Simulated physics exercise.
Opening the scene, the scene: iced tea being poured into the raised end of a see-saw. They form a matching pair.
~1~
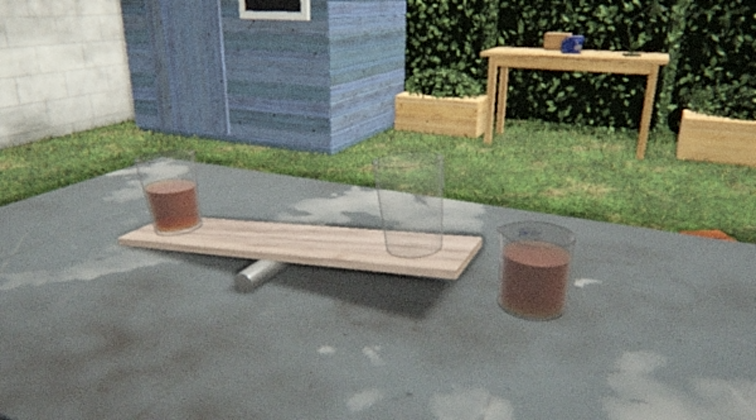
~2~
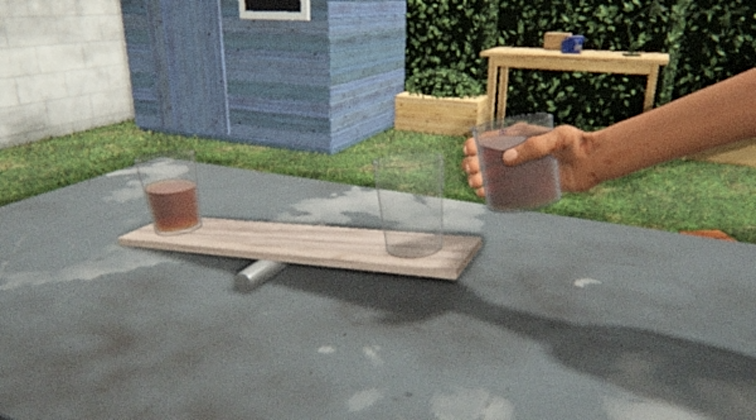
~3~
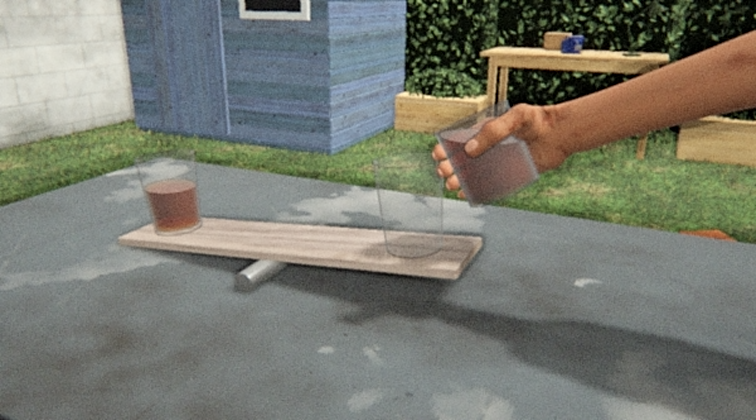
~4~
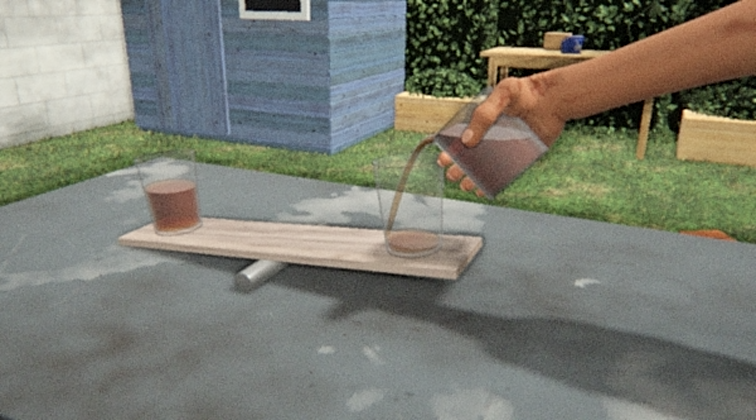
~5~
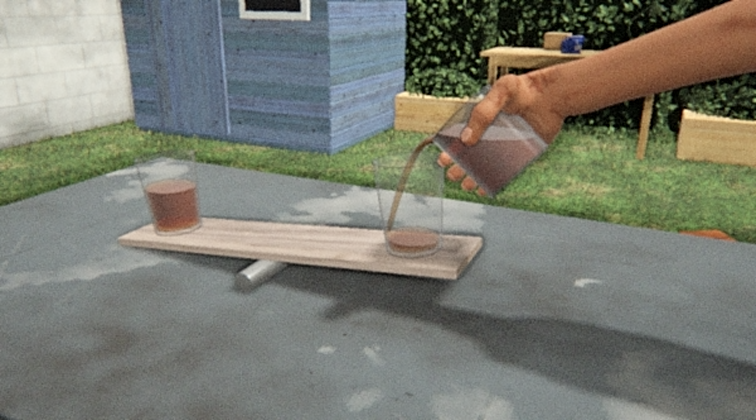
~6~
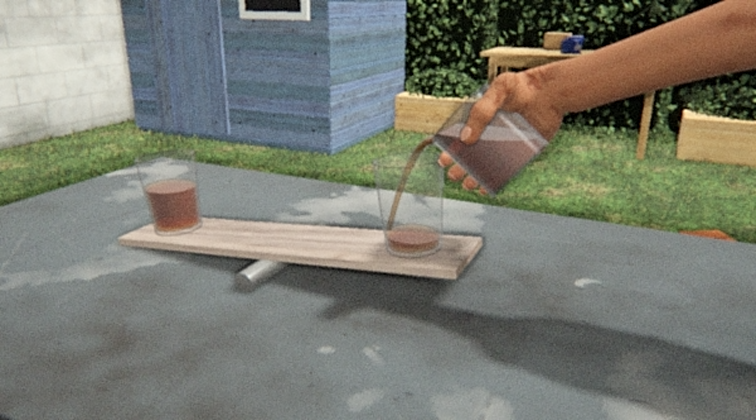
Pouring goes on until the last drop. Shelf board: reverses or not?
Reverses.
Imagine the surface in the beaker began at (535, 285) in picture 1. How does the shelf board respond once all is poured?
Note: No change.
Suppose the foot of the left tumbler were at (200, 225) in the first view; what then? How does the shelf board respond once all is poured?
My call: Goes down there.
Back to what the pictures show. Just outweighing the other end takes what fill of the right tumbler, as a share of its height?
Around 55 per cent of its height.
Soon after, the right tumbler is about half full; the shelf board leans as before.
Later, the right tumbler is about two thirds full; the shelf board has swung over, and that end is down.
In the end, the right tumbler is about three quarters full; the shelf board has swung over, and that end is down.
